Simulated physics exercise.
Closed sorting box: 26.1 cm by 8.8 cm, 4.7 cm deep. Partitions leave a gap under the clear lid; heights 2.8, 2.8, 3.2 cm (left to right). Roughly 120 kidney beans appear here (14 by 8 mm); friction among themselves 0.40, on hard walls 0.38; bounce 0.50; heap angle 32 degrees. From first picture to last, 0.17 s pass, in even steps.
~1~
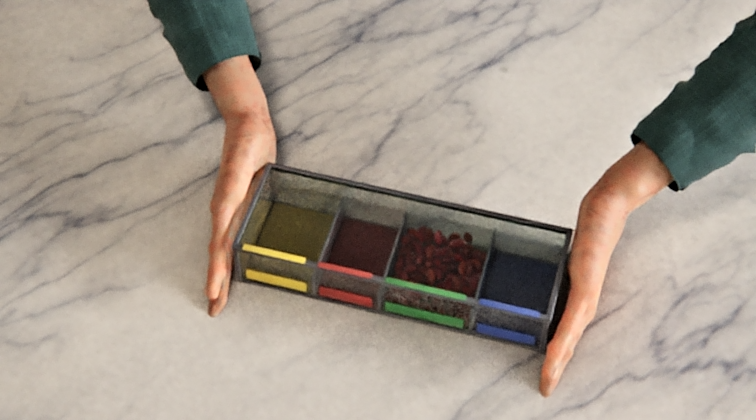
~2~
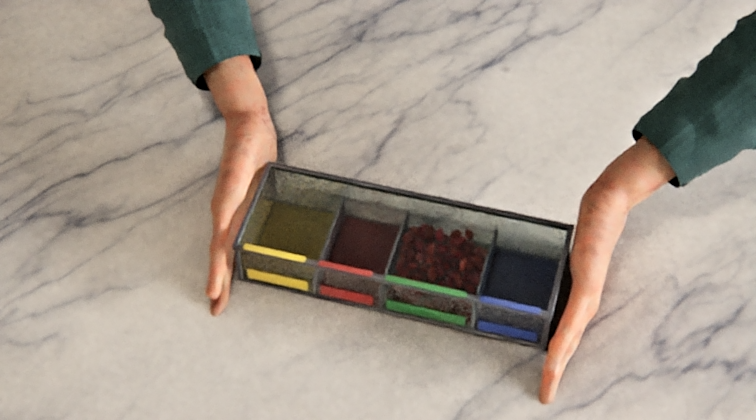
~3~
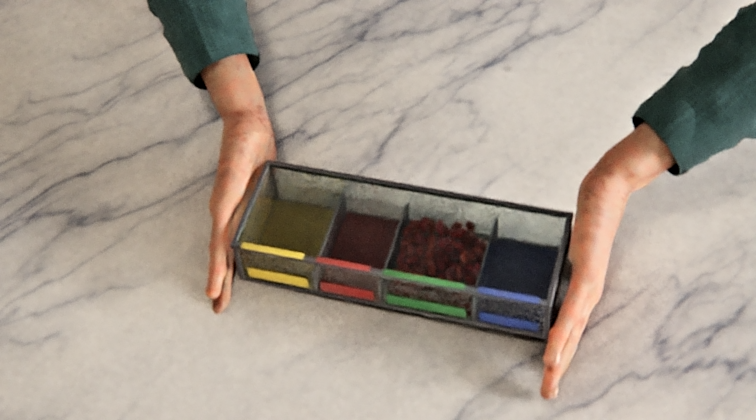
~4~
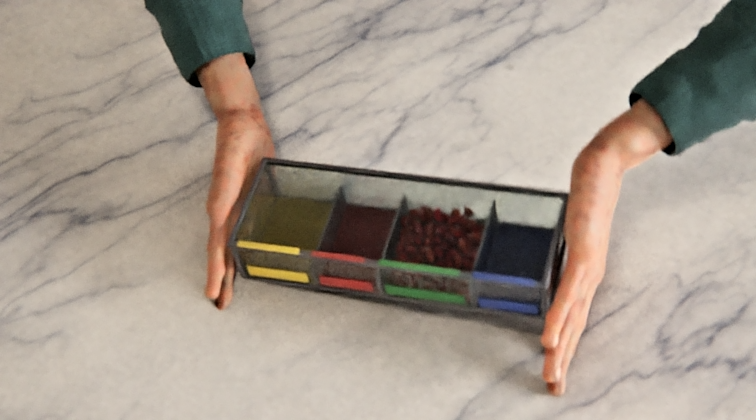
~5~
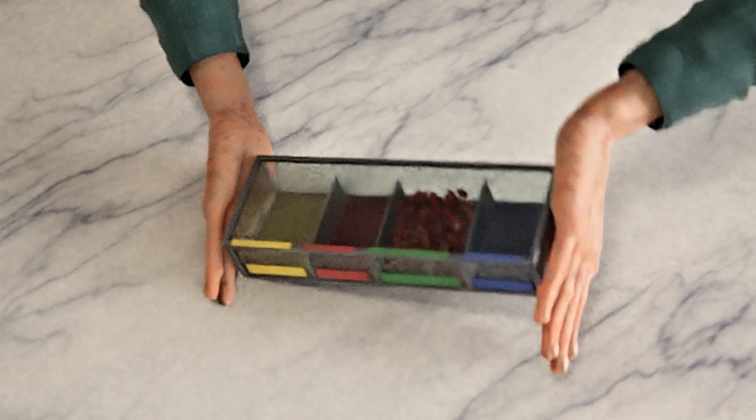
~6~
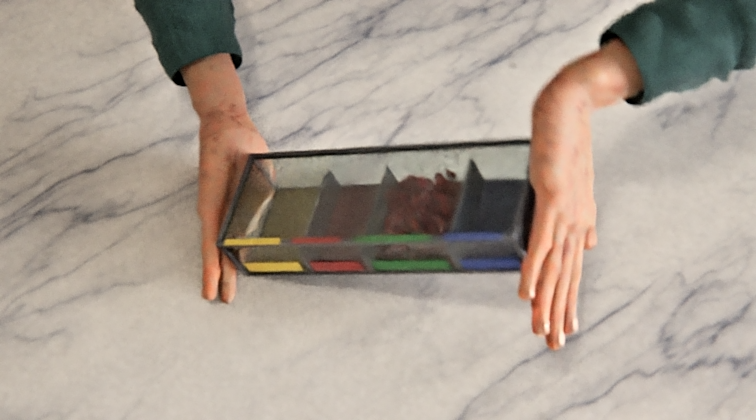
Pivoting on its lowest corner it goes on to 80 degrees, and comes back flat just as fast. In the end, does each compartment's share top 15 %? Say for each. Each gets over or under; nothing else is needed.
Outcome: Red: Passes the mark. Blue: Misses the mark. Green: Passes the mark. Yellow: Passes the mark.
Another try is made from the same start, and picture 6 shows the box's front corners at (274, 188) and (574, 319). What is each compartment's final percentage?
The compartments end with red 0 per cent, blue 25 per cent, green 75 per cent and yellow 0 per cent.
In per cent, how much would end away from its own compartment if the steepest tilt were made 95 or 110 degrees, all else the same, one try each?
50 % and 60 %.
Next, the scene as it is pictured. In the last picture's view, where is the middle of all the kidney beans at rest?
Roughly (402, 276).
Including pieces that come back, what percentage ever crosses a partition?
Estimate: Some 45 per cent.
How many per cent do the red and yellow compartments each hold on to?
The red one gets 20 per cent and the yellow one 25 per cent.
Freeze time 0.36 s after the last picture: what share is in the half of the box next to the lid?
Roughly 70 percent of the pieces.
Then, 0.36 s after the last picture, tilt 78 degrees; red 20 %, green 80 %.
Then, 0.61 s after the last picture, tilt 30 degrees; red 20 %, green 55 %, yellow 25 %.
Then, 0.96 s after the last picture, tilt 0 degrees; red 20 %, green 55 %, yellow 25 %.
In the end, red 20 %, blue 0 %, green 55 %, yellow 25 %.
